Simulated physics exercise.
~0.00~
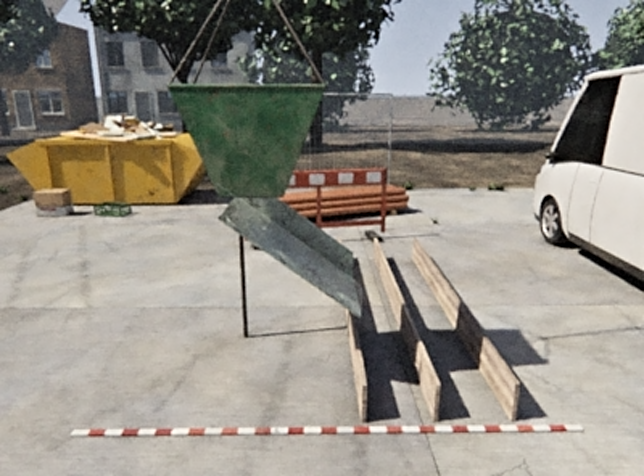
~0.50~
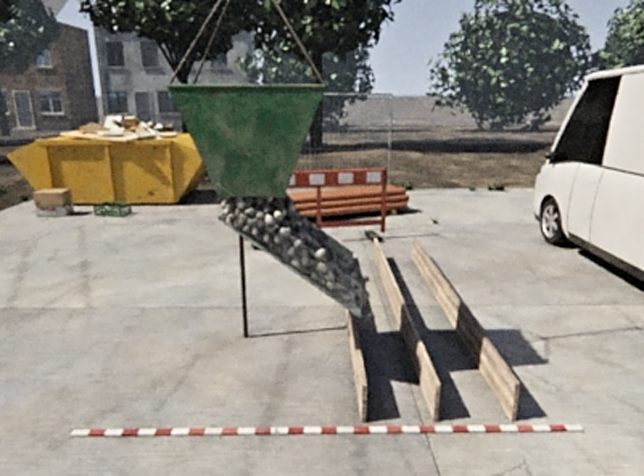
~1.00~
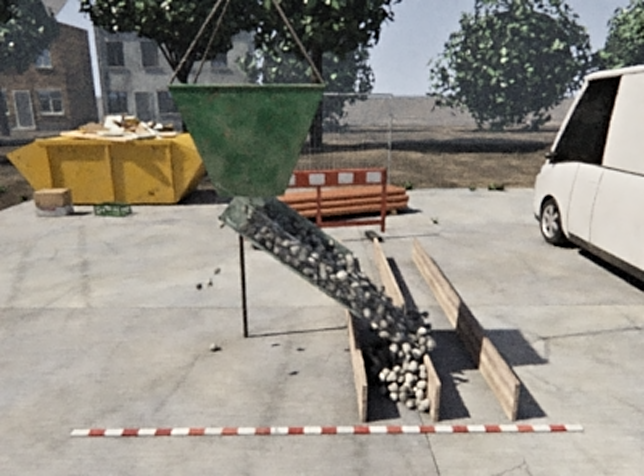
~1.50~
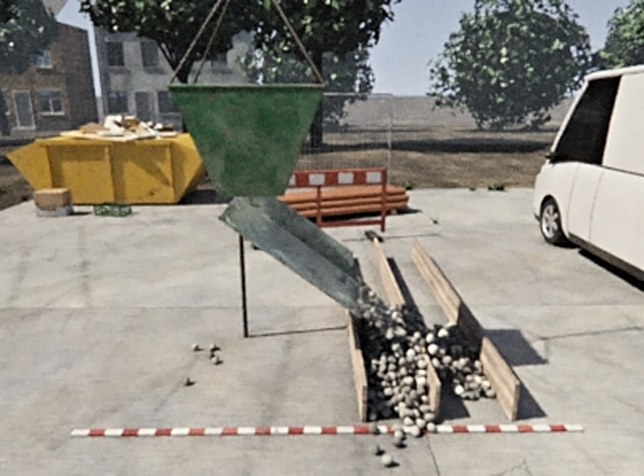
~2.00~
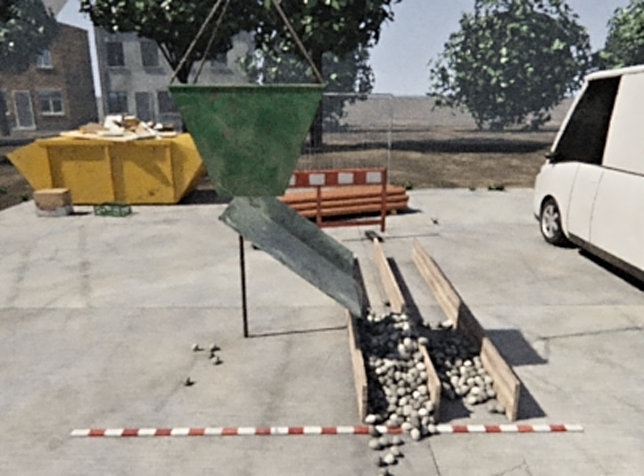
The footage shows rounded cobbles dropping from a hanging green hopper onto a sloping steel chute and sliding down to the right between wooden planks, a few scattering left. Most settle in the left bay, with fewer in the right and some near the striped staff.
